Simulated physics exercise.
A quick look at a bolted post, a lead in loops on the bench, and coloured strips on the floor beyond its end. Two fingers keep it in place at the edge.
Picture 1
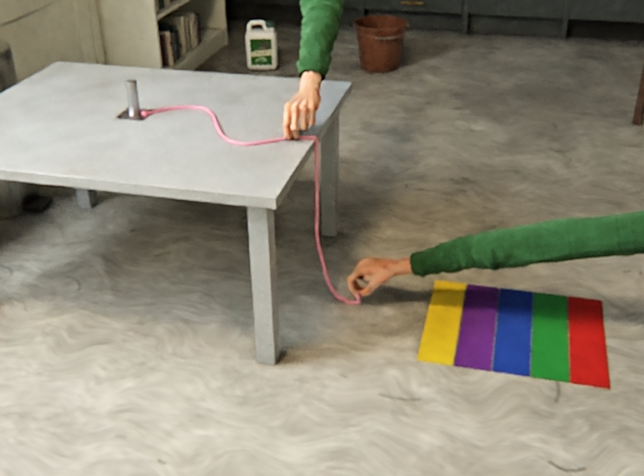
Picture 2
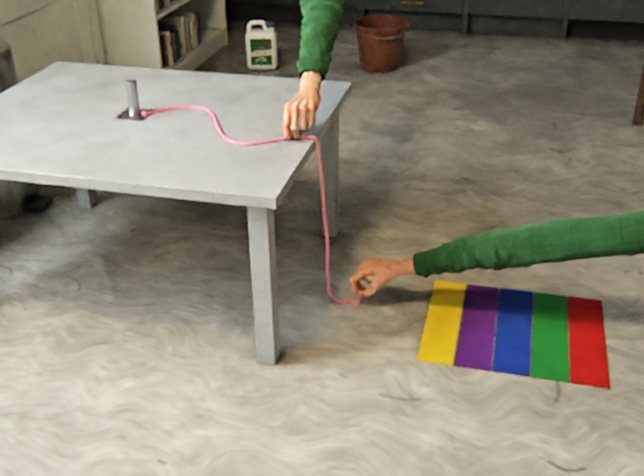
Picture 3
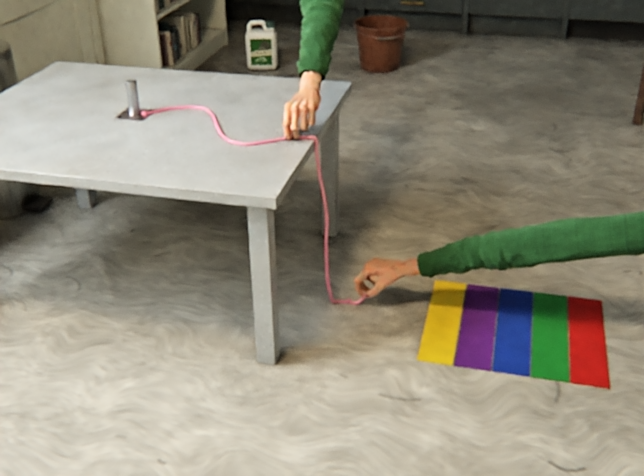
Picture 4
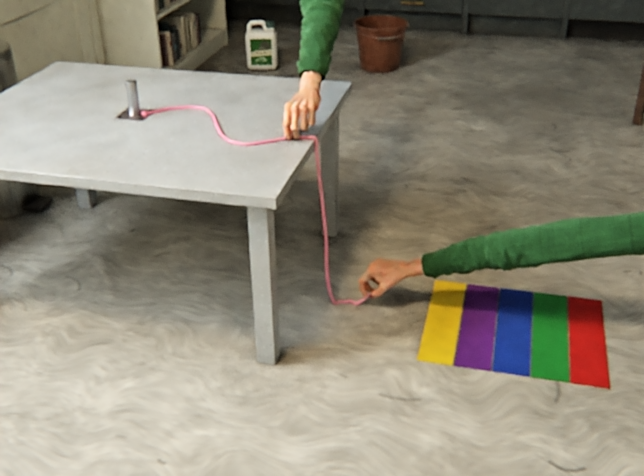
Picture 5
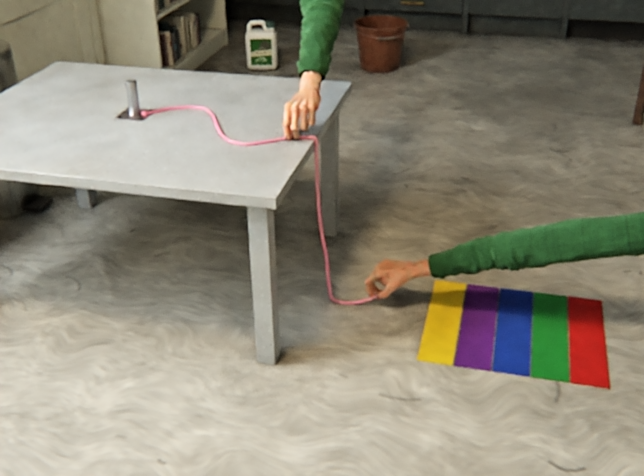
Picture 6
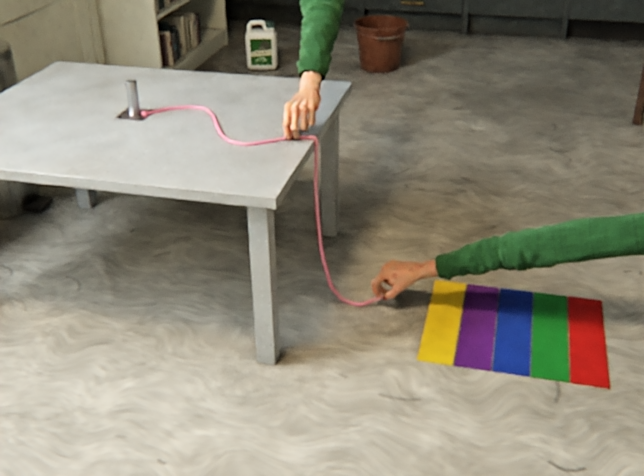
A hand slowly draws the pink cord's end slightly right while another pins it at the table edge.
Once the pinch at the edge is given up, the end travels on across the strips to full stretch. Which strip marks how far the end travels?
The green strip.
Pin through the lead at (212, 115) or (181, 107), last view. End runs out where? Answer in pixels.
First try near (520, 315), second near (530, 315).
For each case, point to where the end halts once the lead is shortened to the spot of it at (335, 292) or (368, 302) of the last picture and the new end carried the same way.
Try one: (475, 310); try two: (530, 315).
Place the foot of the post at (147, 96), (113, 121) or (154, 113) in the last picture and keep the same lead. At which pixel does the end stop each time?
About (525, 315), then (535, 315), then (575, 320).
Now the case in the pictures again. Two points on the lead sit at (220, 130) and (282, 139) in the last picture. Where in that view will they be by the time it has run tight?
First point (262, 130), second point (340, 158).
Soon after, end near (483, 309); over purple.
Then, end near (526, 315); over blue.
At full stretch, end near (552, 318); over green. Over green.
